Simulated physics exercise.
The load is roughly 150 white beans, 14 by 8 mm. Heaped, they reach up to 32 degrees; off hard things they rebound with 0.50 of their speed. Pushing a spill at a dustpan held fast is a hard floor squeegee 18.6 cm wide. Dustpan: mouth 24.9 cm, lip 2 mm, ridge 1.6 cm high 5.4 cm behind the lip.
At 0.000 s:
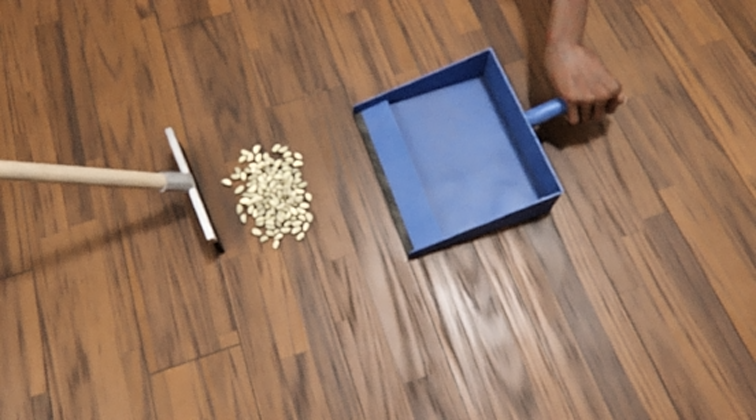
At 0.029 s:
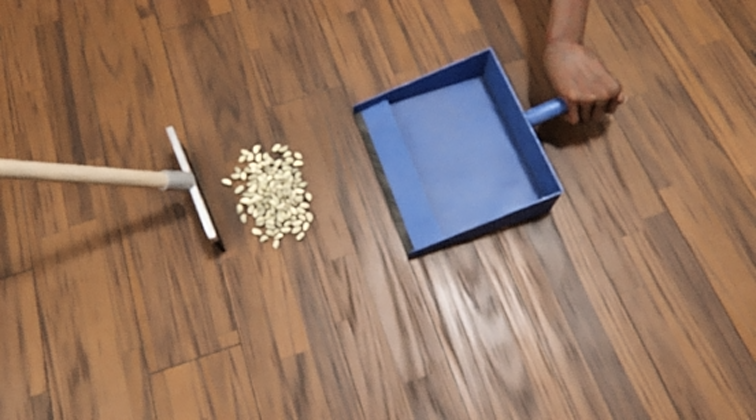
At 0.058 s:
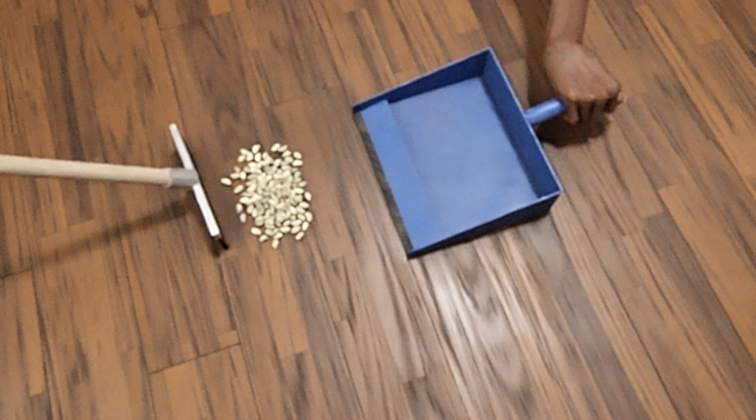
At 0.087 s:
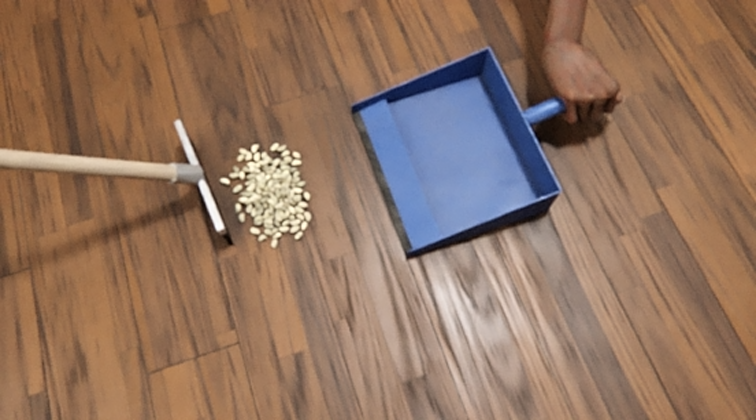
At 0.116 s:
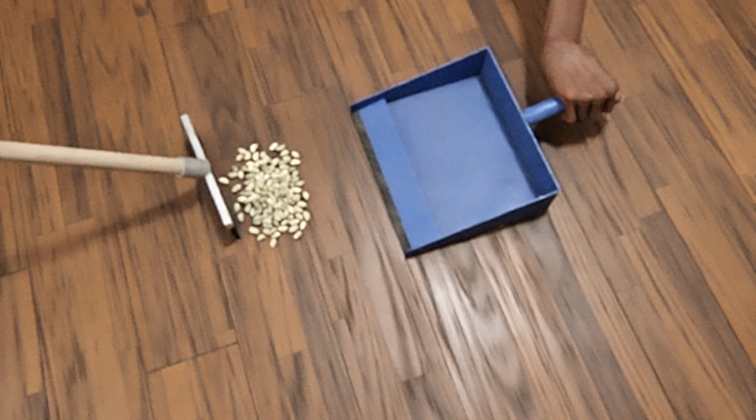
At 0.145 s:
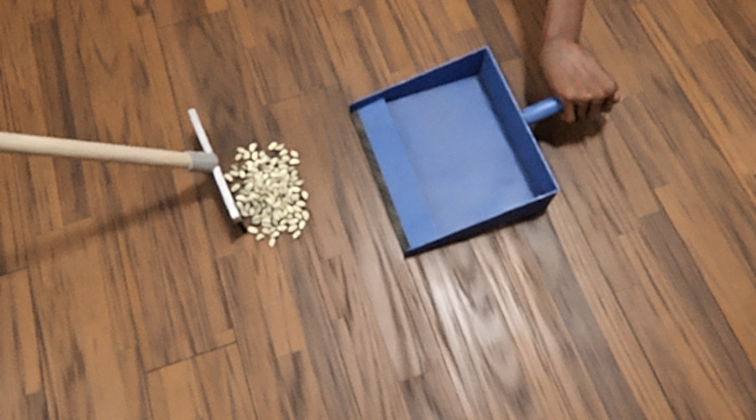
Squeegee on a pale wooden handle sliding right to the edge of a white bean pile while a hand holds a blue dustpan.
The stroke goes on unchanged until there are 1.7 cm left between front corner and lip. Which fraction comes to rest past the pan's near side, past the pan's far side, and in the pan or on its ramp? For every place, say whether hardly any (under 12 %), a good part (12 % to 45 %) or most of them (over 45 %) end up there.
Outcome: Near side: A tiny portion, far side: A sizeable portion, pan: A sizeable portion.
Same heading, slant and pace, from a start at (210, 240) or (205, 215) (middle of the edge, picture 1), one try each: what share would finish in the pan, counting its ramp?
First try about 35 per cent, second about 35 per cent.
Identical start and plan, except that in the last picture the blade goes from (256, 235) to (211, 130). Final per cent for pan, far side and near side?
The pan gets 30, the far side 10 and the near side 0.
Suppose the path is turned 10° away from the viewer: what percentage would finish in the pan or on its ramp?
In that case around 5 per cent.
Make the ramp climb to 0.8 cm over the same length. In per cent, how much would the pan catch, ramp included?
I'd guess close to 25 per cent.
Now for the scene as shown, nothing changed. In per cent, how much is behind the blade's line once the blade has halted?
I'd say close to 30 per cent.
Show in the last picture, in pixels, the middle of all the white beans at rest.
Centre at rest: Approx. (359, 143) px.
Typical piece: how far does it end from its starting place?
Roughly 16 cm.
After 0.35 s, middle of the blade 12 cm from the lip; 0 % over the lip, far side 5 %, near side 0 %.
After 0.49 s, middle of the blade 6 cm from the lip; 0 % over the lip, far side 15 %, near side 0 %.
Then, at 0.76 s, middle of the blade 3 cm from the lip; 25 % over the lip, far side 20 %, near side 0 %.
At rest (2.0 s), near side 0 %, far side 20 %, pan 25 %, in front of the lip or behind the blade 55 %.
